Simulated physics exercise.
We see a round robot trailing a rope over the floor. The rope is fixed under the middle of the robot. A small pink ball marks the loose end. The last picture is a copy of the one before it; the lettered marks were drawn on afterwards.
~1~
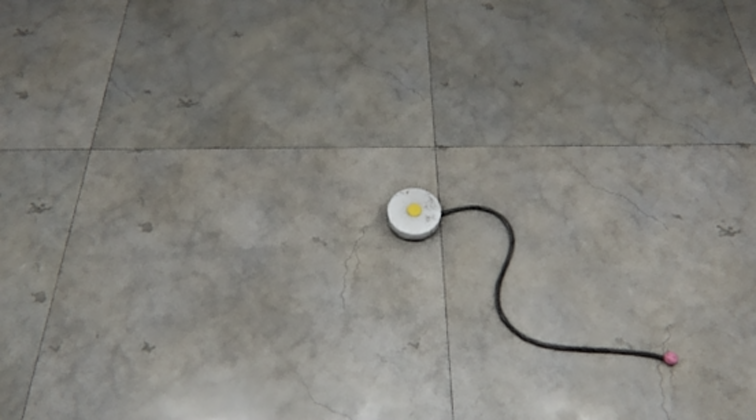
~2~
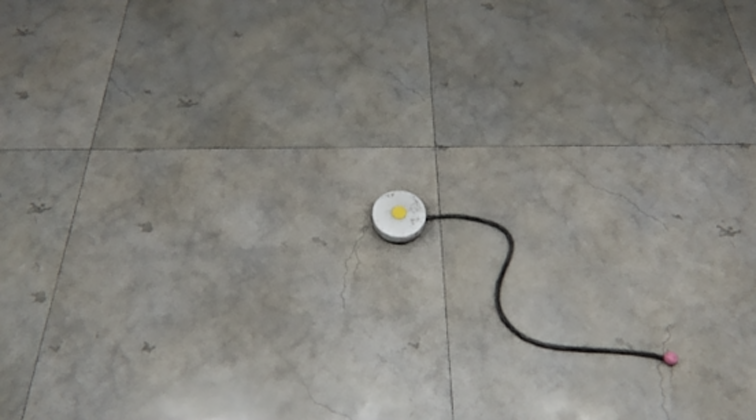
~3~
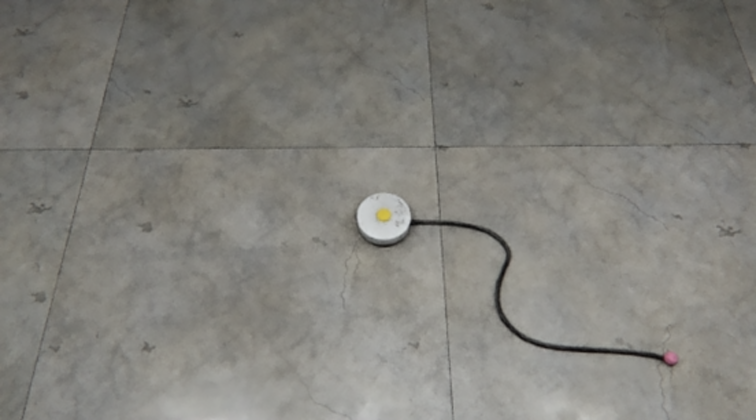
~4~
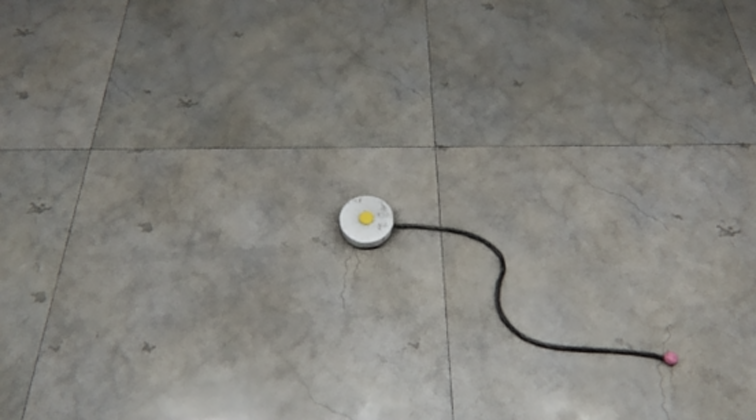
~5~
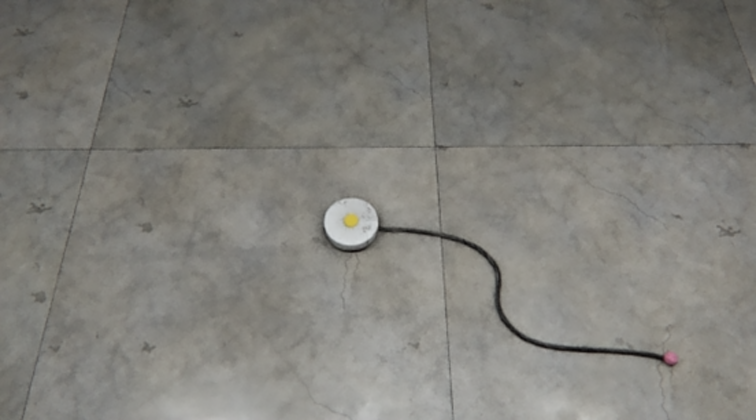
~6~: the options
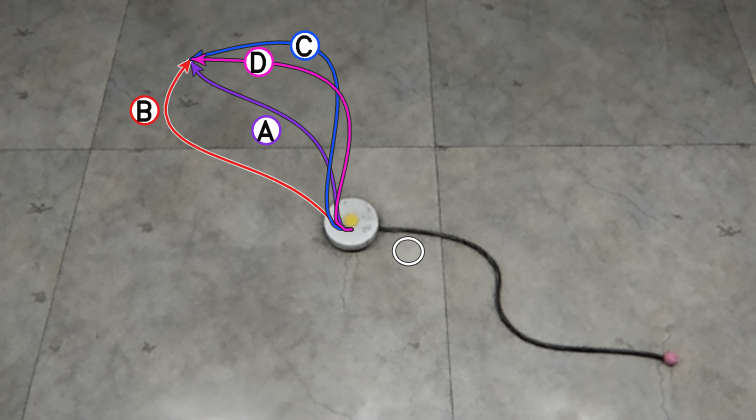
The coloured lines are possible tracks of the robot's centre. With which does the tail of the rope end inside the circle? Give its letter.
The end stops on the ring with B.
On the marked copy, A from (352, 230) via (295, 122) to (191, 62); B from (352, 230) via (220, 158) to (191, 59); C from (352, 230) via (336, 82) to (191, 59); D from (352, 230) via (340, 94) to (193, 59); the ring at (408, 251).
Following B. Soon after the start, robot (254, 166), middle of the rope (409, 252), free end (584, 333).
Later, robot (165, 113), middle of the rope (302, 198), free end (459, 273).
In the end, robot (189, 54), middle of the rope (268, 167), free end (410, 249); the free end is on the ring.
As for the rest, A leaves the free end at (437, 233); C leaves the free end at (445, 212); D leaves the free end at (448, 215).
